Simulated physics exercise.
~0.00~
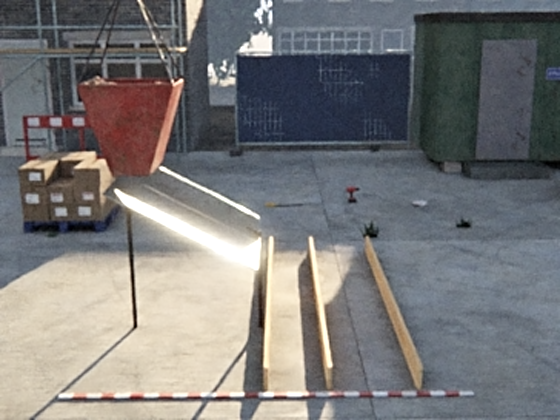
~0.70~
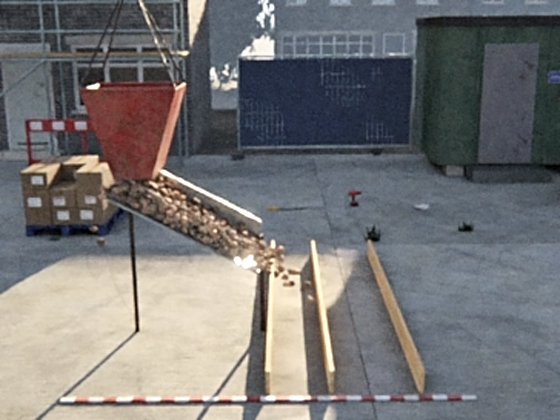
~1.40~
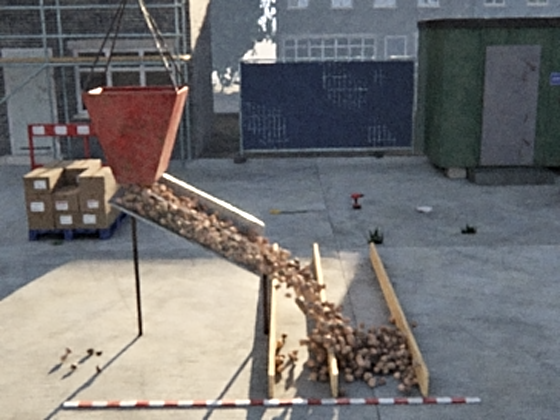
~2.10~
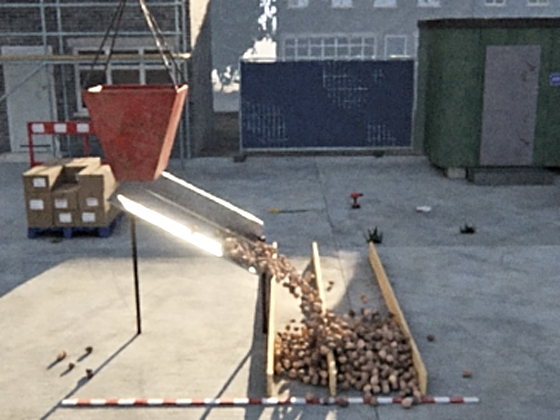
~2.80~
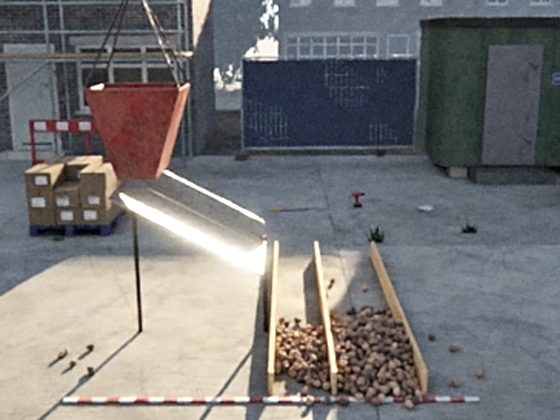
A red hopper hanging over a paved yard let out a load of brownish stones, which slid down a sloping metal chute to the right and spilled between wooden planks, ending mostly in the right bay, with fewer in the left and a few strays outside.
